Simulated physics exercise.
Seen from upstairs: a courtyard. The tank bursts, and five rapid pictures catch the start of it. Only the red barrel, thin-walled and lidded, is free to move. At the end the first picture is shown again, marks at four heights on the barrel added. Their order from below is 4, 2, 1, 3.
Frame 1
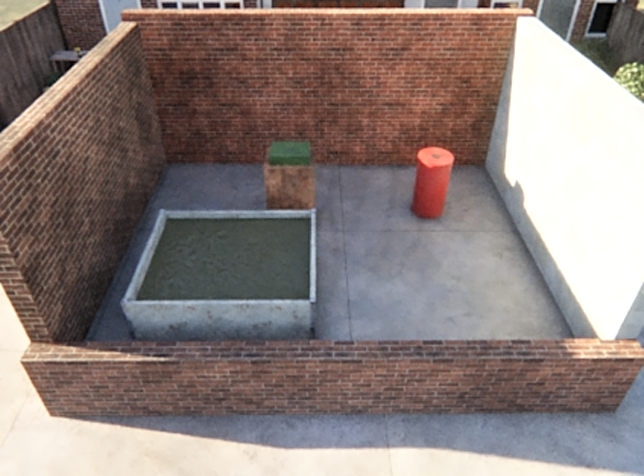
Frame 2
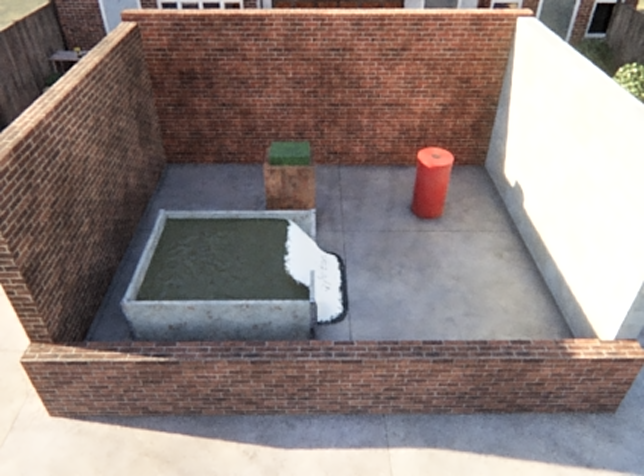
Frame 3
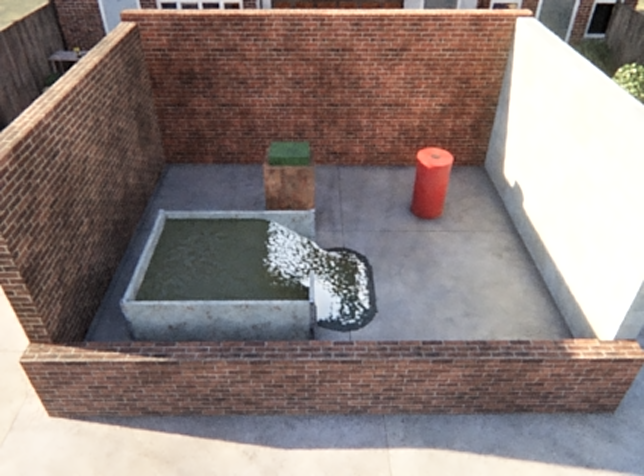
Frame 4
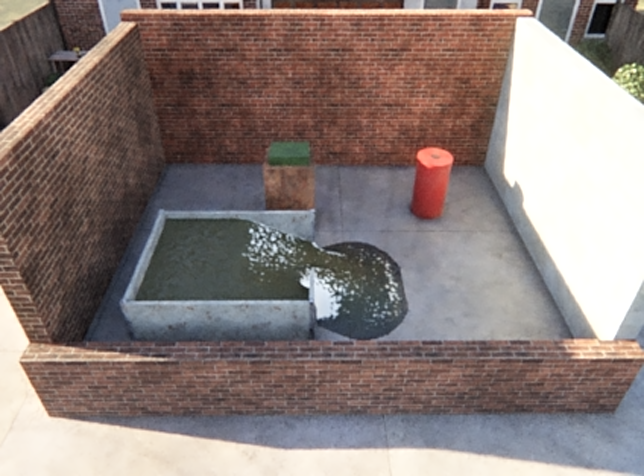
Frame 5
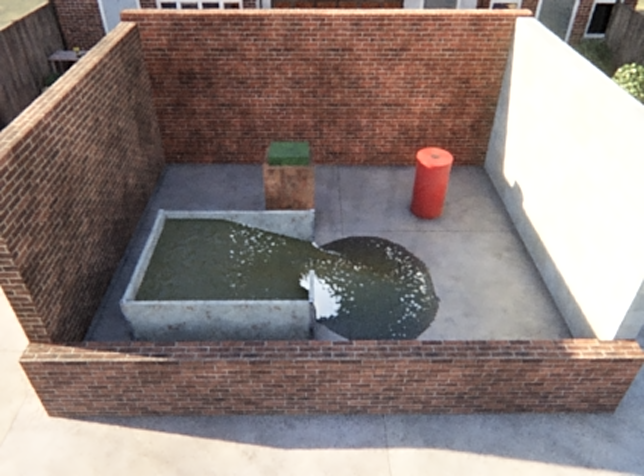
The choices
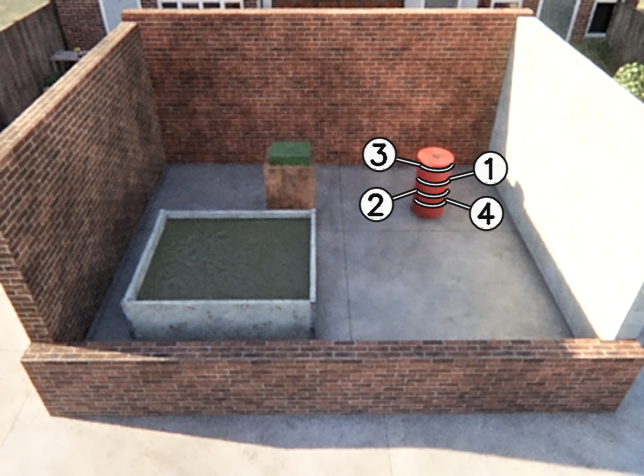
Brick walls on three sides and a pale wall on the right enclose a paved yard, seen from above by a still camera. A grey-rimmed tank of murky green water sits at left, with a green-topped brown block behind it and a red barrel further right. Water pours from the tank's right side, foaming white, and spreads into a dark rounded puddle while the barrel stays still.
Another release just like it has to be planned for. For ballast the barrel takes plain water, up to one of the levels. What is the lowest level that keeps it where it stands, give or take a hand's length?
Take 4.
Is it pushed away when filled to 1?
No, not at all.
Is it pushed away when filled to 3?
No, that is safe.
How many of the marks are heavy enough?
All of the four.
On the marked copy, 1 at (436, 184); 2 at (434, 196); 3 at (438, 170); 4 at (432, 206); from the bottom up 4, 2, 1, 3.
For level 1, it does not move.
For level 2, it does not move.
For level 3, it does not move.
For level 4, it does not move.
